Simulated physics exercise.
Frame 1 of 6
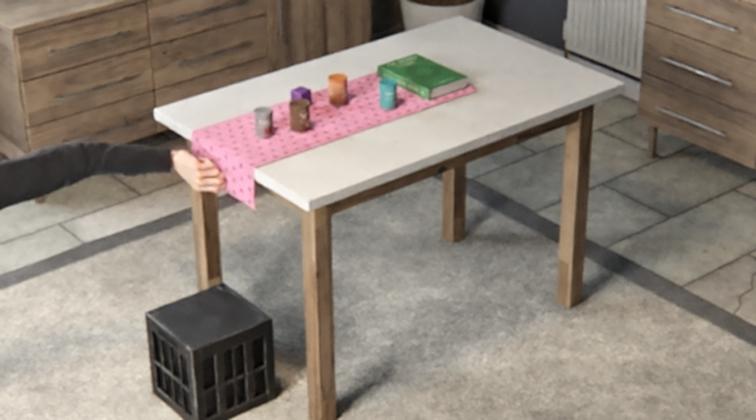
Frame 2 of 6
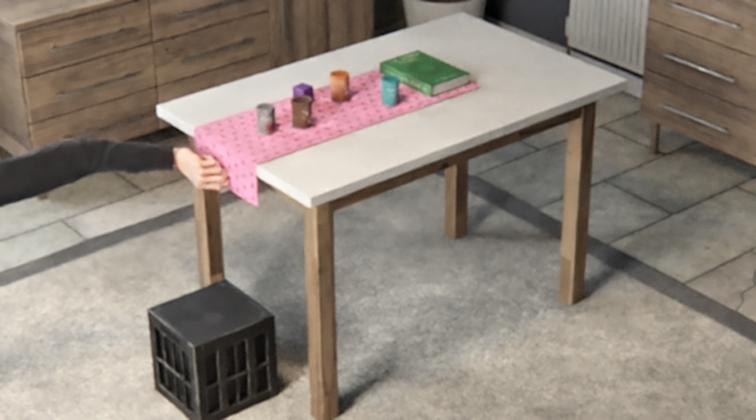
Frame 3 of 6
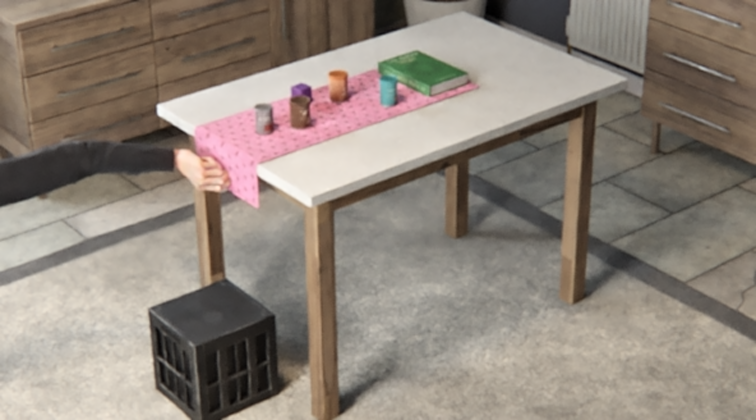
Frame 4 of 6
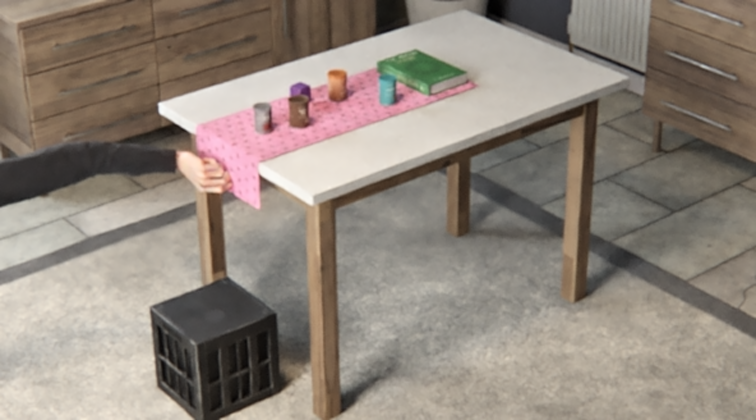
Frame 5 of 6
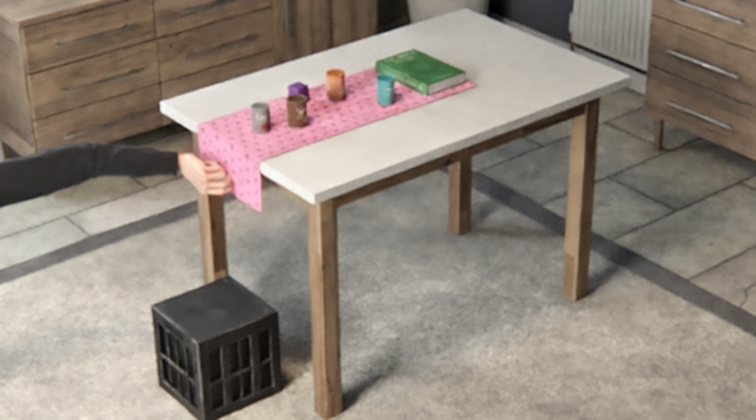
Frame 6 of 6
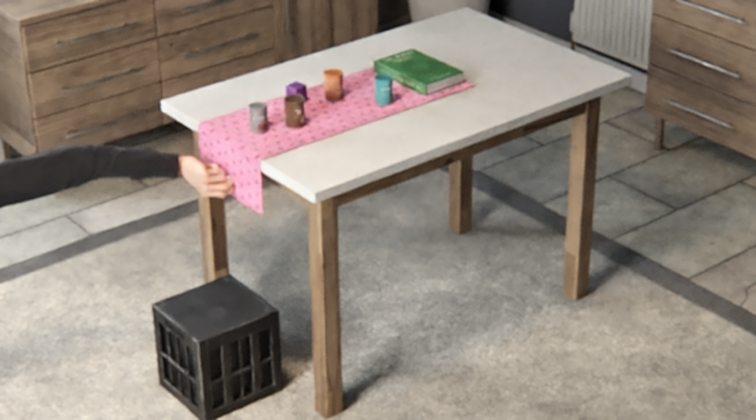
A hand holds the pink runner's end, slightly shifting the cans and book on the table.
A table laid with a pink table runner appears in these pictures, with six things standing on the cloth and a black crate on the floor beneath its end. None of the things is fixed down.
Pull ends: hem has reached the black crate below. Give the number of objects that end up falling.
Three objects go.
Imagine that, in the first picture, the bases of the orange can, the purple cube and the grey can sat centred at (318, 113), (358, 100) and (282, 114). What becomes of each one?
The orange can is off the top, the purple cube is still on top and the grey can is off the top.
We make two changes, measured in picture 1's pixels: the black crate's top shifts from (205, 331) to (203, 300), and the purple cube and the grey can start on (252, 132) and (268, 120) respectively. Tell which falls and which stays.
So the purple cube leaves, and the grey can leaves.
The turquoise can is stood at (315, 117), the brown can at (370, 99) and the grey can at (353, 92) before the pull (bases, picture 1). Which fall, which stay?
Turquoise can: Off; brown can: Still on; grey can: Still on.
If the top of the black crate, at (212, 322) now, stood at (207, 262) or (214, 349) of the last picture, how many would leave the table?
That would be 1 and 4.
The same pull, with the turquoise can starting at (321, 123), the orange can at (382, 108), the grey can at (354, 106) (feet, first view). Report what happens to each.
Final state: The turquoise can is no longer up, the orange can is still in place, the grey can is still in place.
Soon after, hem near (233, 269); grey can and brown can gone.
After that, hem on the crate; grey can, brown can and purple cube gone.
In the end, hem on the crate; grey can, brown can and purple cube gone. Over the edge go three.
